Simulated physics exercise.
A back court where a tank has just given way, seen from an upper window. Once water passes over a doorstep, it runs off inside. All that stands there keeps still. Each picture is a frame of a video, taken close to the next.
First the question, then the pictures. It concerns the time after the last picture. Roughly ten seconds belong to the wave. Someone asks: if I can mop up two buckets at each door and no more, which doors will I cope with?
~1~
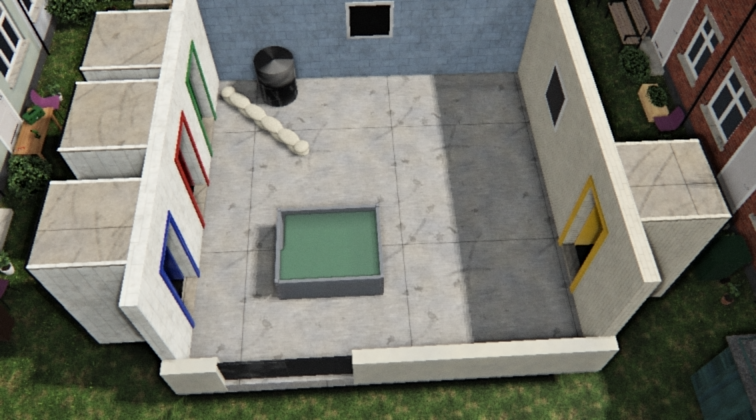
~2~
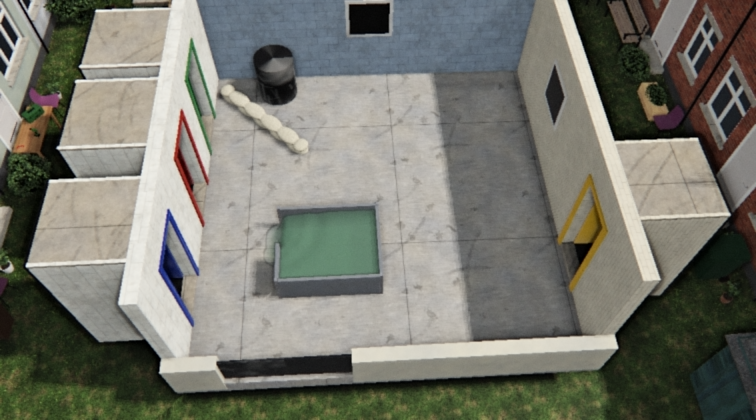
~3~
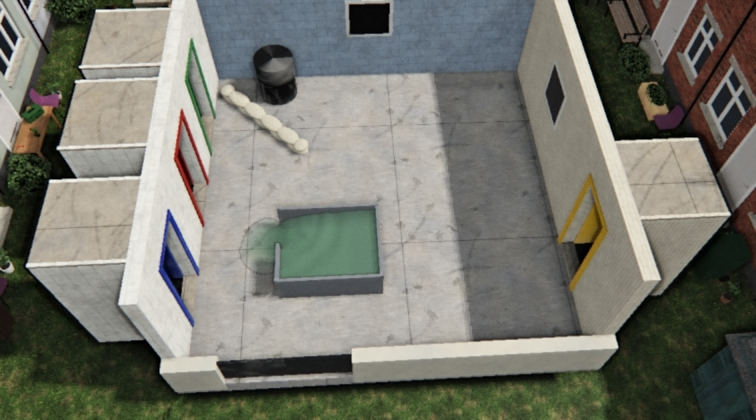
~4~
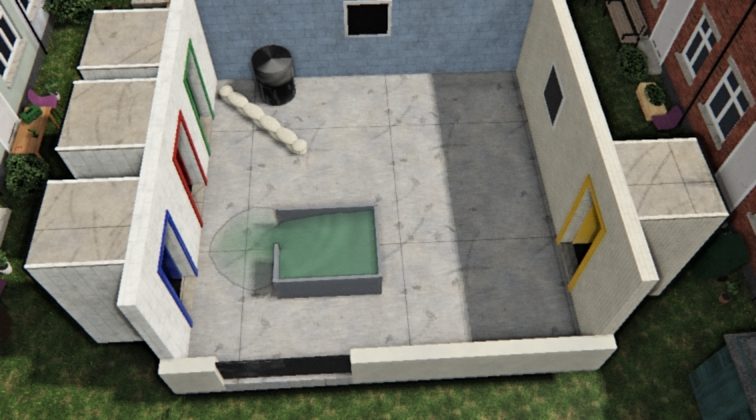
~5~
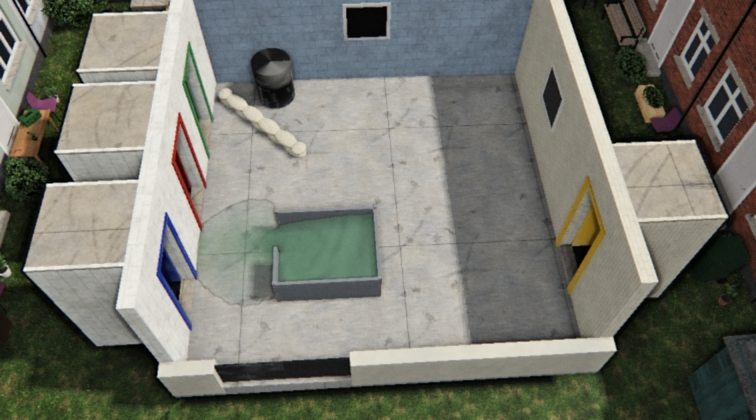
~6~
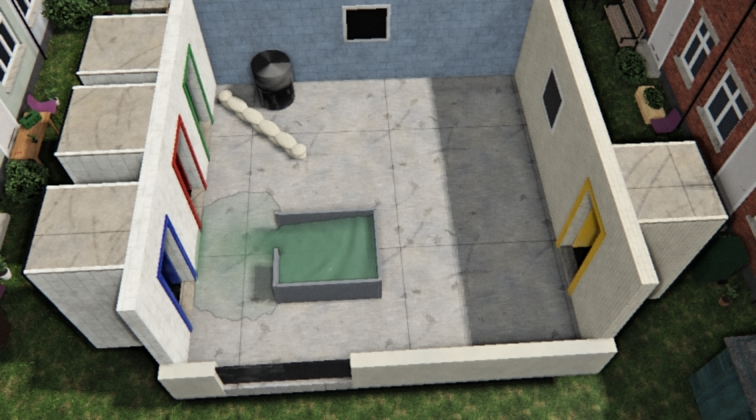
The green door: You will cope; the yellow door: You will cope; the blue door: Too much for you; the red door: Too much for you.
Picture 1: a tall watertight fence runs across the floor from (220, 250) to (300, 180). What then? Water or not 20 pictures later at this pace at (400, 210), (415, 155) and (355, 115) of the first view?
Results in order: Swamped / swamped / bone-dry.
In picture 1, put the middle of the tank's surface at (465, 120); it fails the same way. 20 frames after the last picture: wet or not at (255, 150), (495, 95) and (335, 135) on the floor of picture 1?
Spared, spared, hit.
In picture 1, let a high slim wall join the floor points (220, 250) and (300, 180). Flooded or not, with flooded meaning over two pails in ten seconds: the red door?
Note - red door does not reach it.
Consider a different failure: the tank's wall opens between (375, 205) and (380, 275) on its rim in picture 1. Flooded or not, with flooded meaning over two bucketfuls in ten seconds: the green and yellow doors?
Then: Green door takes less, yellow door floods.
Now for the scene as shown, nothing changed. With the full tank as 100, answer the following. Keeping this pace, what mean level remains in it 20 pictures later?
42 percent or thereabouts.
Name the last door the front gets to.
I'd go with the door marked yellow.
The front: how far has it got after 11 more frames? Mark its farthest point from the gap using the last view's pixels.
I'd say around (216, 93).
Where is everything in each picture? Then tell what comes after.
In the first frame, still water in the water tank at (329, 244).
In the second frame, water pours out at (283, 240) and has run to (269, 261).
In the third frame, the front is at (245, 256), out from the gap at (283, 240).
In the fourth frame, water pours out at (281, 241) and has run to (215, 255).
In the fifth frame, the front is at (201, 230), out from the gap at (281, 243).
In the sixth frame, the front is at (204, 211), out from the gap at (281, 245).
A moment on, water covers 10 % of the floor; the green door not reached, the yellow door not reached, the blue door under two buckets in, the red door under two buckets in.
Next, water covers 15 % of the floor; the green door wet at the sill, nothing in, the yellow door not reached, the blue door over two buckets in, the red door over two buckets in.
Then, water covers 25 % of the floor; the green door wet at the sill, nothing in, the yellow door not reached, the blue door over two buckets in, the red door over two buckets in.
Later, water covers 45 % of the floor; the green door under two buckets in, the yellow door not reached, the blue door over two buckets in, the red door over two buckets in.
In the end, water covers 70 % of the floor; the green door under two buckets in, the yellow door wet at the sill, nothing in, the blue door over two buckets in, the red door over two buckets in.
